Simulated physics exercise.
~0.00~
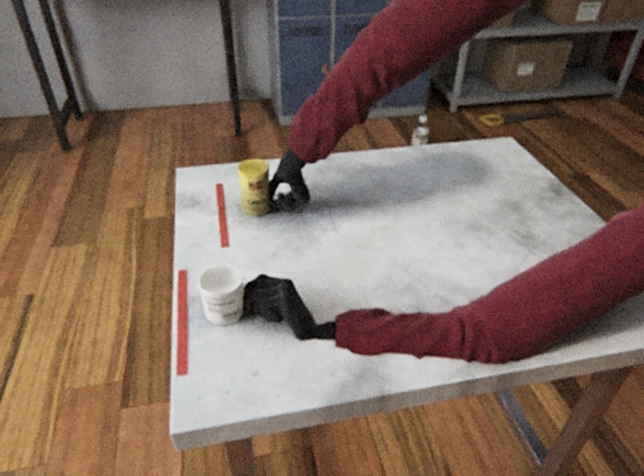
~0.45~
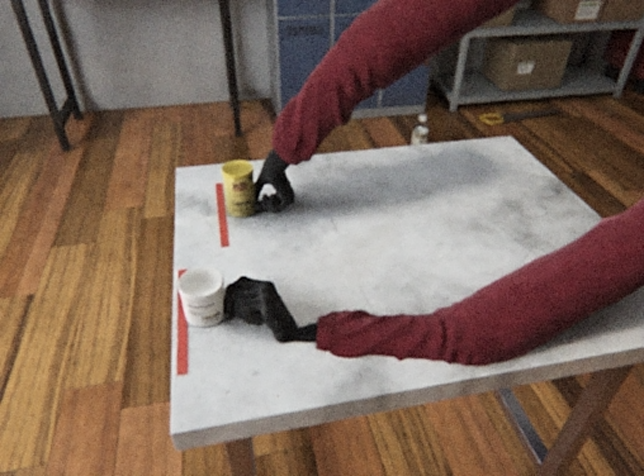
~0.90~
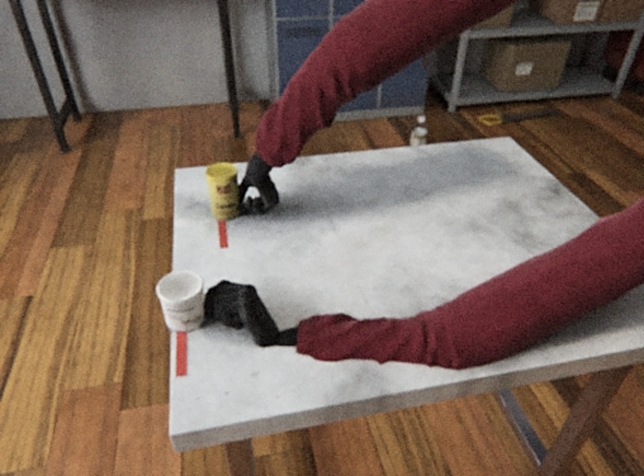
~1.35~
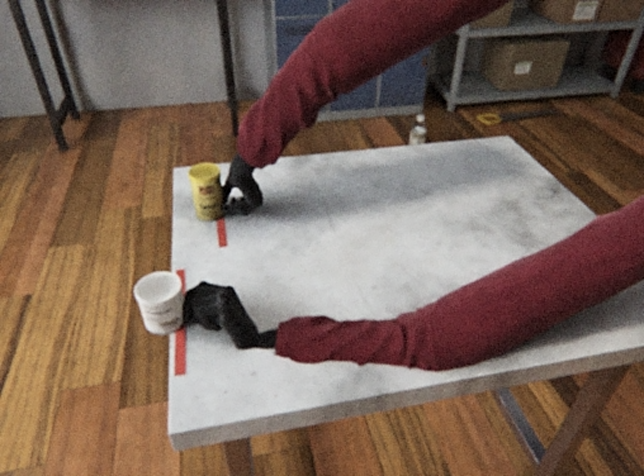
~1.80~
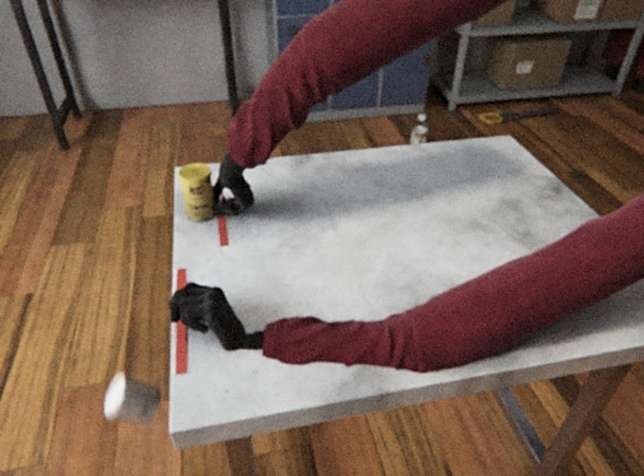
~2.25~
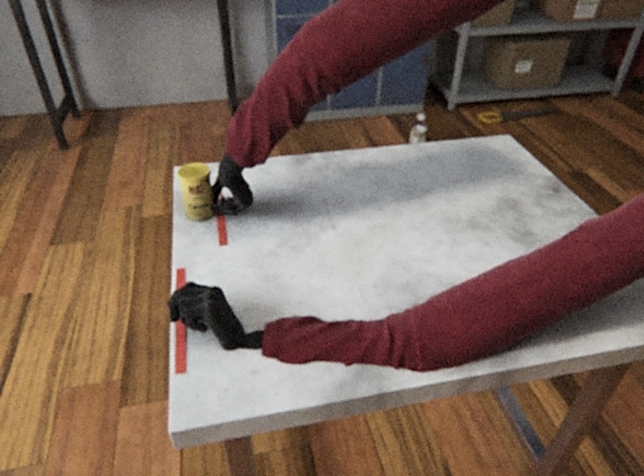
In the video, two gloved hands in red sleeves slowly push a yellow tin and a white tin leftward across a marble-patterned table past red tape strips; the white tin tips off the edge and drops out of sight, while the yellow tin stays upright on the table.
